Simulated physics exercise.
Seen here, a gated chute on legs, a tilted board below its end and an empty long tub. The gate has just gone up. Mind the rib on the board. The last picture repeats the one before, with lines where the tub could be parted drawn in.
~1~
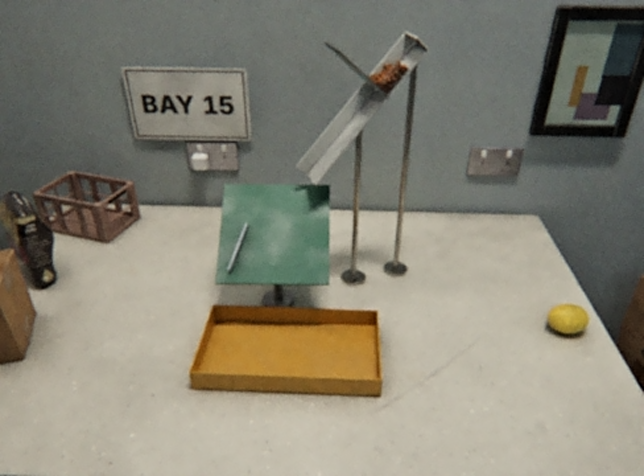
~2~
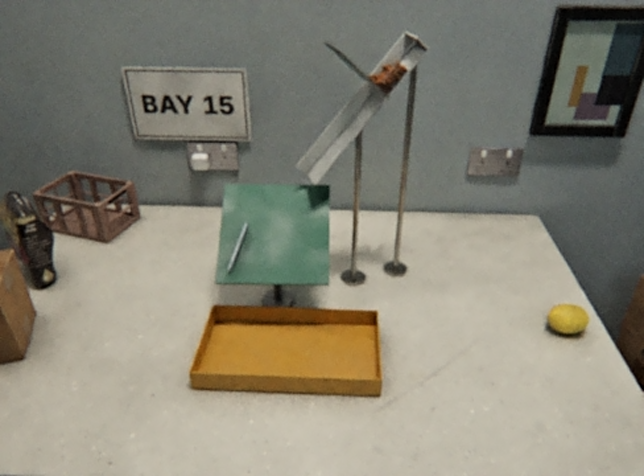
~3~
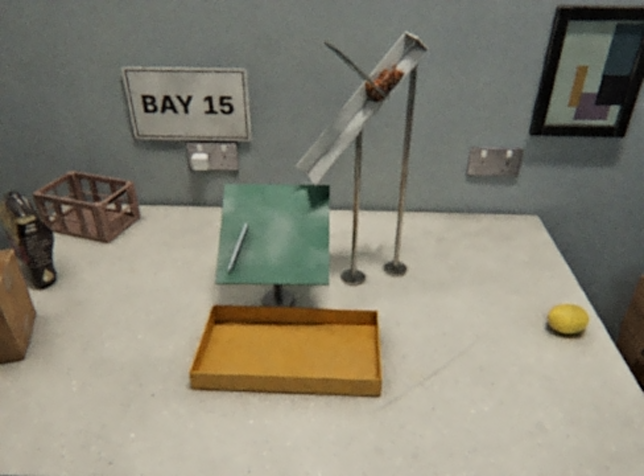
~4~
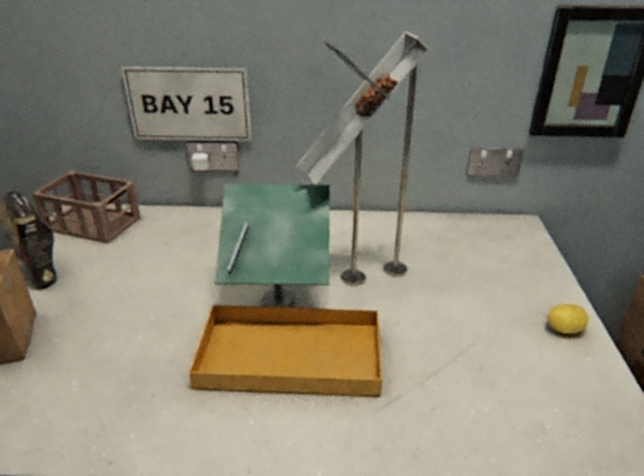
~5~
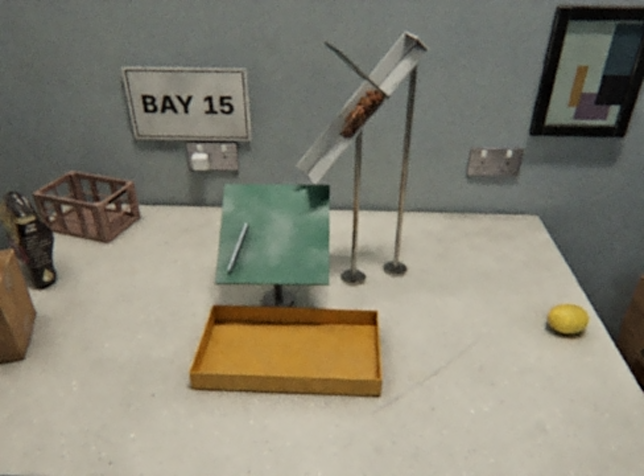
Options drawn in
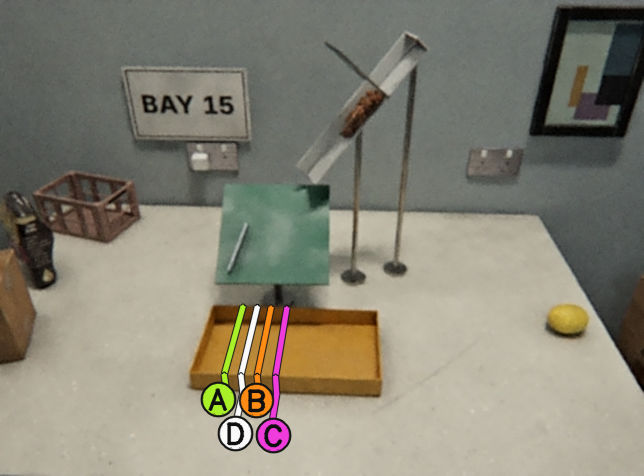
A clump of small reddish-brown pieces sits high in a steep, clear-sided chute on legs, above a tilted green board and an empty tan tub. It begins creeping down to the left, then slides faster, stretching out along the chute as its front reaches about halfway to the lip.
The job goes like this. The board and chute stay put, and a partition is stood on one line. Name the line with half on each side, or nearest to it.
A works best here.
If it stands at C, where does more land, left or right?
Left.
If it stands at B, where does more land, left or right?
More lands on the left.
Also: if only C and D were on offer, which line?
That is line D.
On the marked copy, line A crosses the front rim at (224, 373); line B crosses the front rim at (257, 375); line C crosses the front rim at (275, 375); line D crosses the front rim at (241, 374).
With A, of what is caught, about half on the left of the divider, about half on the right.
With B, of what is caught, nearly all on the left of the divider, a small part on the right.
With C, of what is caught, nearly all on the left of the divider, a stray few on the right.
With D, of what is caught, most on the left of the divider, a small part on the right.
